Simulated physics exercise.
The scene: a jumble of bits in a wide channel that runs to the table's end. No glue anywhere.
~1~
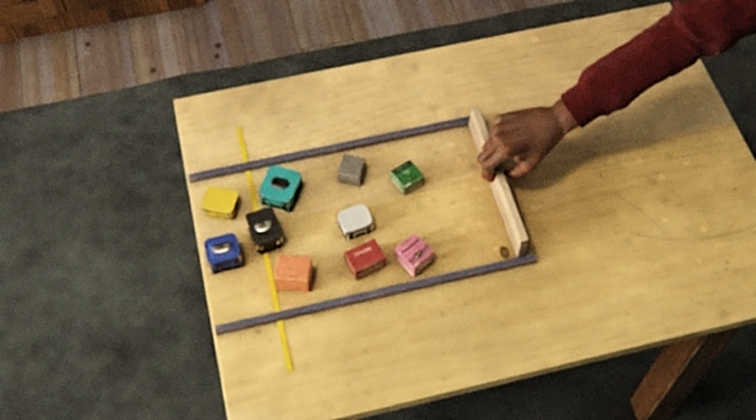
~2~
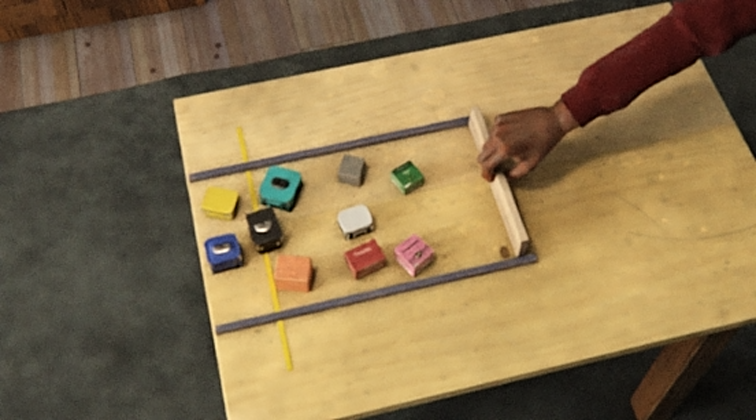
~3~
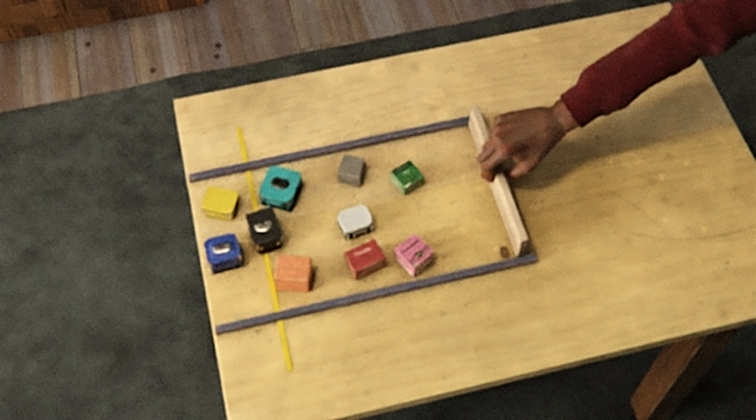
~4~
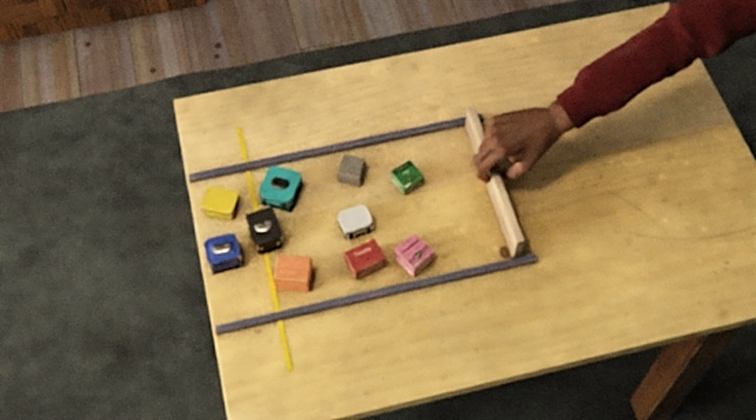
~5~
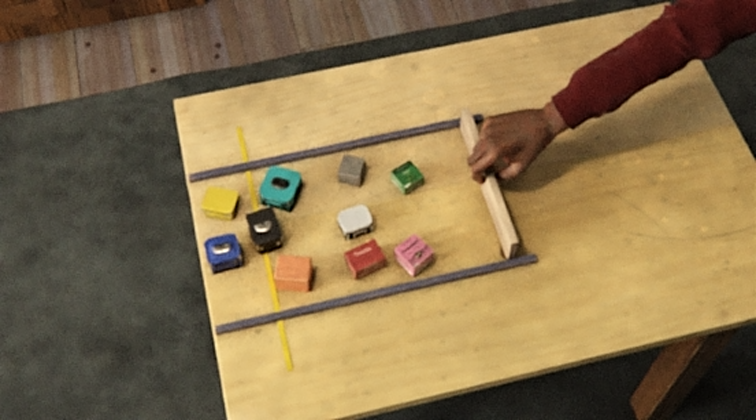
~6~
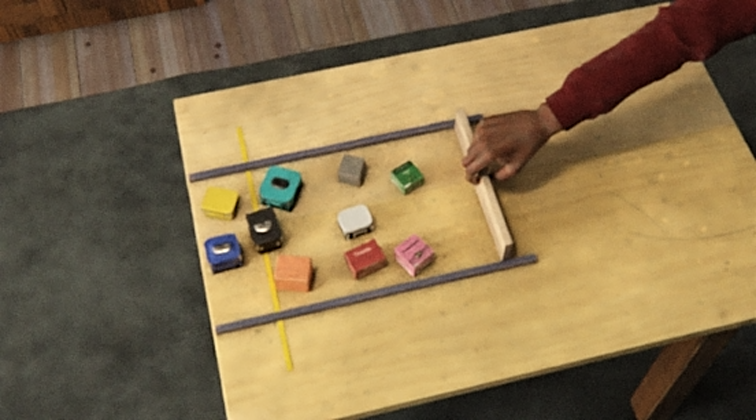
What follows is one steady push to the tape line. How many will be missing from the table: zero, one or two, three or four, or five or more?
The number that fall off is three or four.
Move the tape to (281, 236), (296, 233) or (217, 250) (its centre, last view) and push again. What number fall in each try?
It would be 0, 0 and 6.
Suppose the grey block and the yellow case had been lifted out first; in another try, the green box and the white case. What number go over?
2 in the first case, 2 in the second.
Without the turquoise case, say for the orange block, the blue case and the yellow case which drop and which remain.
The orange block goes over, the blue case tumbles off, the yellow case survives.
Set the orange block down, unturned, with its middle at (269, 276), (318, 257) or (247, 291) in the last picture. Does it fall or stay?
In that order, it tumbles off; holds on; drops off.
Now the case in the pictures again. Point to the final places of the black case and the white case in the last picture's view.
First (217, 241), then (248, 244).
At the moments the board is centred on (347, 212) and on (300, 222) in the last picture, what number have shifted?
First 6, then 9.
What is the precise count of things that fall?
The count is 3.
A little later, none off yet; blue case at rest near (224, 253); yellow case at rest near (221, 204); black case at rest near (265, 231).
When it is over, the number that fall off is three or four; down, orange block, yellow case and blue case.
